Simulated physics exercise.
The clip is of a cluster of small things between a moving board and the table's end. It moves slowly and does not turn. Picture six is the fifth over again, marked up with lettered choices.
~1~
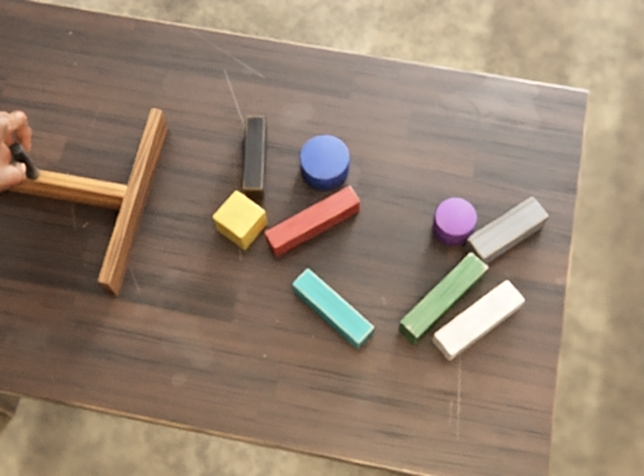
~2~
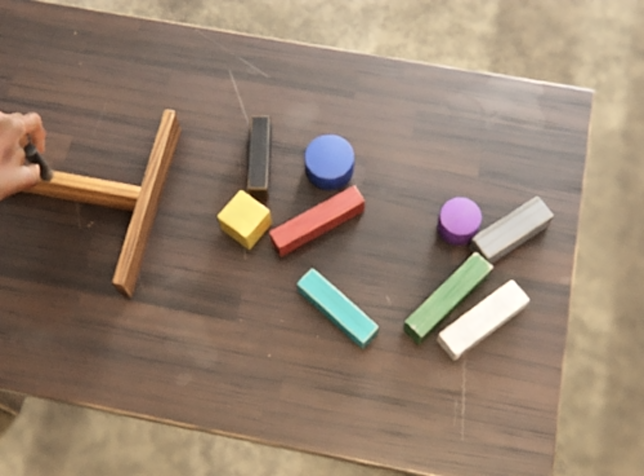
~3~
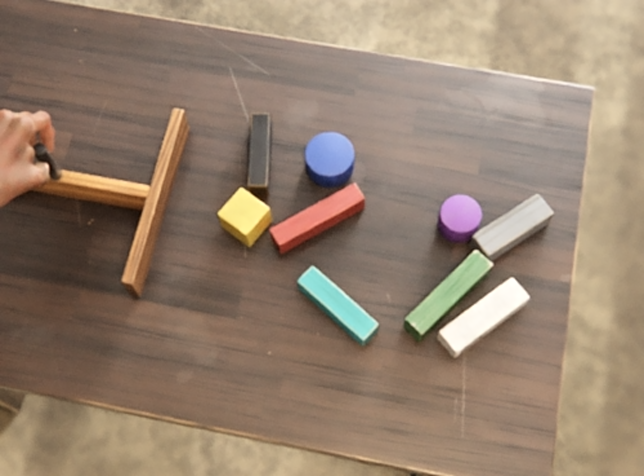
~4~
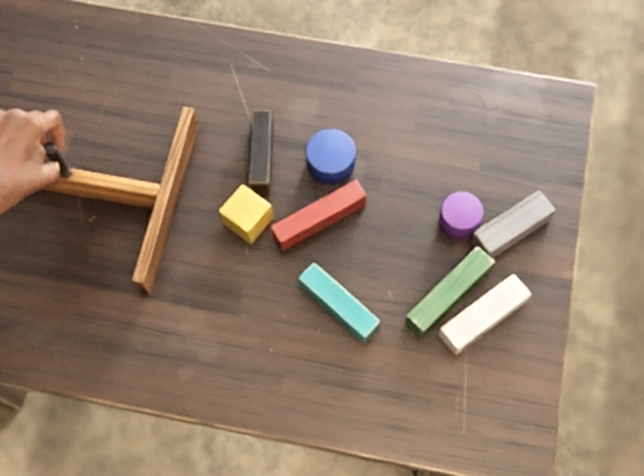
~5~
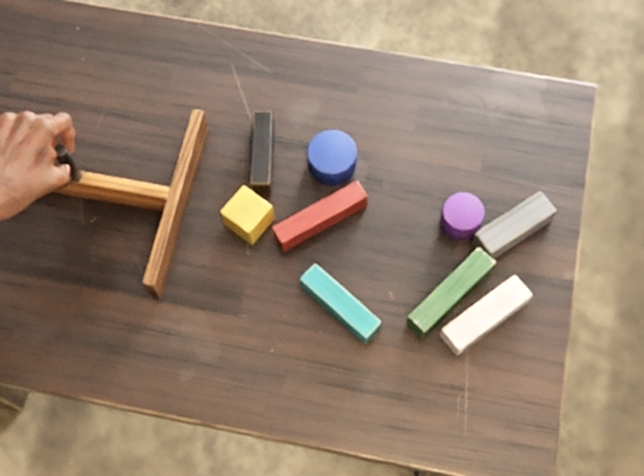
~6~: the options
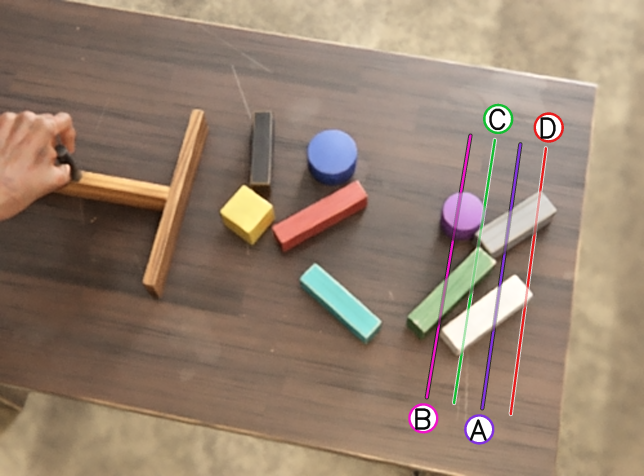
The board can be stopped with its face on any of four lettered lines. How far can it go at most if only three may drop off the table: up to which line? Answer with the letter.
The farthest such stop is A.
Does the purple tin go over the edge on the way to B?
No.
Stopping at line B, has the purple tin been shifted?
Yes.
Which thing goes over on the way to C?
The grey stick goes over.
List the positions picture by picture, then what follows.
In the first picture, white bar (478, 321); red bar (313, 221); purple tin (454, 222).
In the second picture, board (144, 194); black stick (260, 157).
In the third picture, board (154, 193); grey stick (511, 229).
In the fourth picture, board (164, 191); yellow block (247, 214).
In the fifth picture, board (174, 194); white bar (486, 315); red bar (320, 216); purple tin (462, 217).
On the copy, A at (502, 269); B at (450, 259); C at (476, 264); D at (529, 274).
On A. First, board (289, 215); turquoise stick (355, 314); blue tin (357, 162).
Then, board (408, 236); grey stick (528, 237); white bar (492, 322).
Finally, board (503, 253); grey stick over the edge; purple tin over the edge; two fallen.
By contrast, B is within the limit but short; C is within the limit but short; D drops six.
